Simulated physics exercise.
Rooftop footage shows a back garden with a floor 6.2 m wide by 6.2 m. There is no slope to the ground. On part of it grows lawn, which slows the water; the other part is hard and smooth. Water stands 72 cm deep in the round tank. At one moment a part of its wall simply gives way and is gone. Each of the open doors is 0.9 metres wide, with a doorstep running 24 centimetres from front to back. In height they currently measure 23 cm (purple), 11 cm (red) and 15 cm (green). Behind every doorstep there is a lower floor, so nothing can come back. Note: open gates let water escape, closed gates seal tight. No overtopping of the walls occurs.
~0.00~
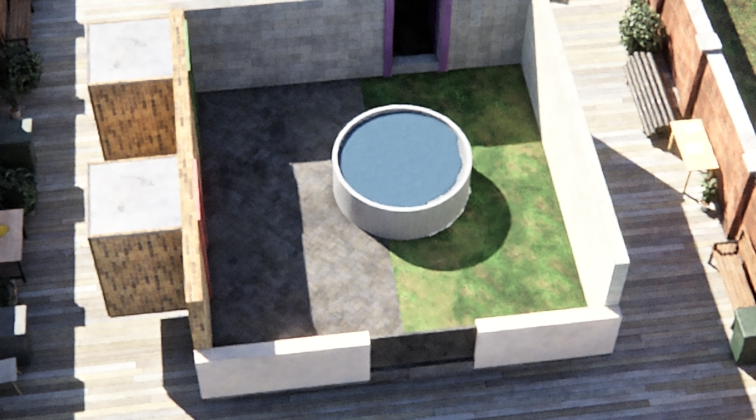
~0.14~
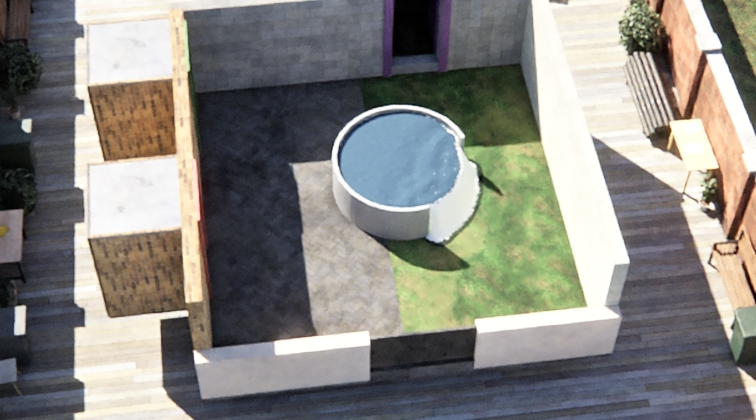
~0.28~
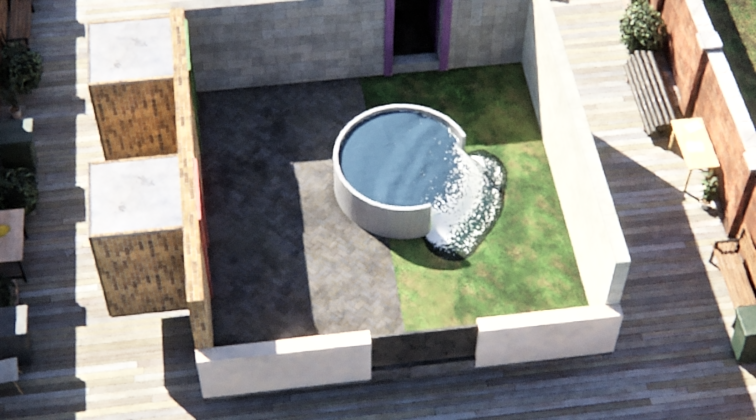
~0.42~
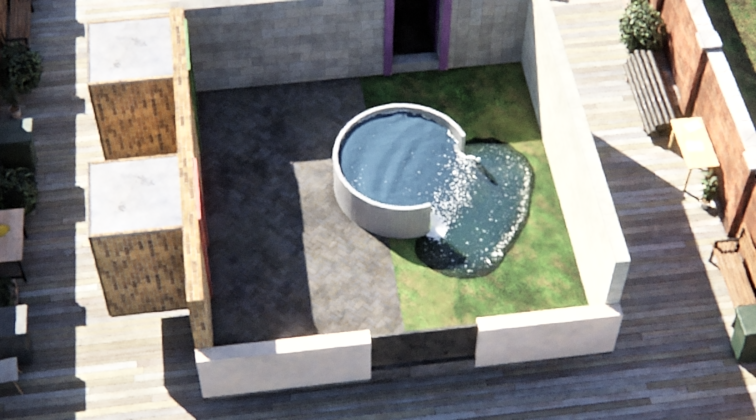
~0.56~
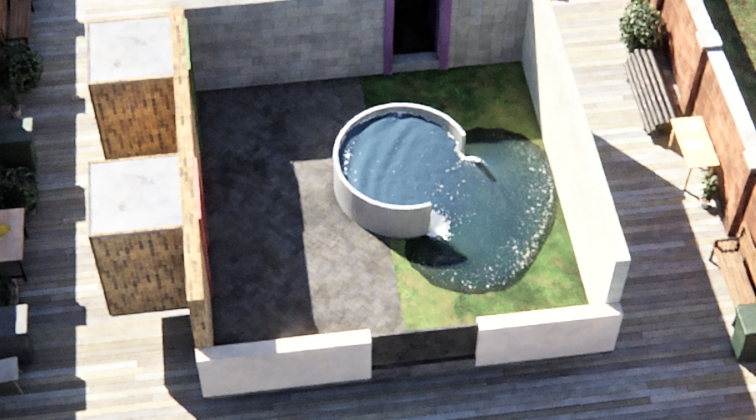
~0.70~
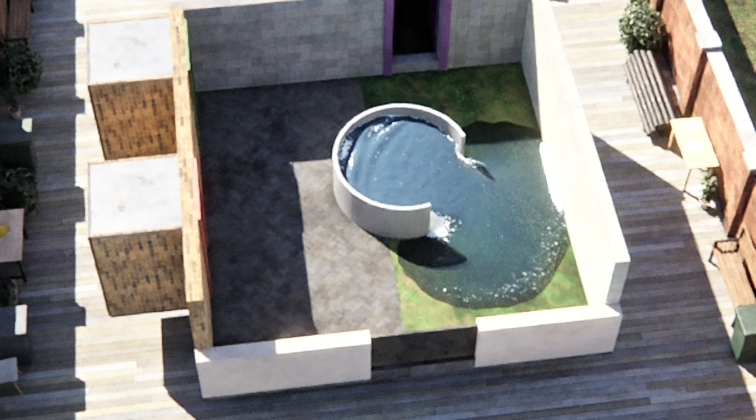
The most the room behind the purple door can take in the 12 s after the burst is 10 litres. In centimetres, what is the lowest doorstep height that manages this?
7 cm.
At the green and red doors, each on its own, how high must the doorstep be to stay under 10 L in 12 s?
Some 11.0 cm for green, some 10.0 cm for red.
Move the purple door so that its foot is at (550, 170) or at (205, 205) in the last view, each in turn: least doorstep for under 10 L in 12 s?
About 29 and 6.0 cm.
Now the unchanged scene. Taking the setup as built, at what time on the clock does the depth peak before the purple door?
12.0 s.
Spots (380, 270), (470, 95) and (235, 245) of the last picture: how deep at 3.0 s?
Close to 0, 6 and 0 cm, one after the other.
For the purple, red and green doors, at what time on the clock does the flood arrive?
Purple: 3.2 s; red: 4.5 s; green: 6.5 s.
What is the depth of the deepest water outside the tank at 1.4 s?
Close to 43 centimetres.
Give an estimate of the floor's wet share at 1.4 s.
Close to 30 per cent is wet.
After 1.4 s water covers 30 % of the floor, deepest (43 cm) near (561, 220); it has not reached the purple door.
After 3.0 s water covers 40 % of the floor, deepest (34 cm) near (593, 333); it has not reached the purple door.
After 12.0 s water covers 100 % of the floor, deepest (12 cm) near (205, 215); 10 cm at the purple door, 0 litres in over its 23 cm doorstep.
At the purple door as built, the water arrived by 3.3 s and peaked near 10 cm at 12.0 s.
Run again over the same 12 s with other heights there, 20 litres in over 6 cm, 3 litres over 8 cm. The limit of 10 litres is kept from about 7 cm up.
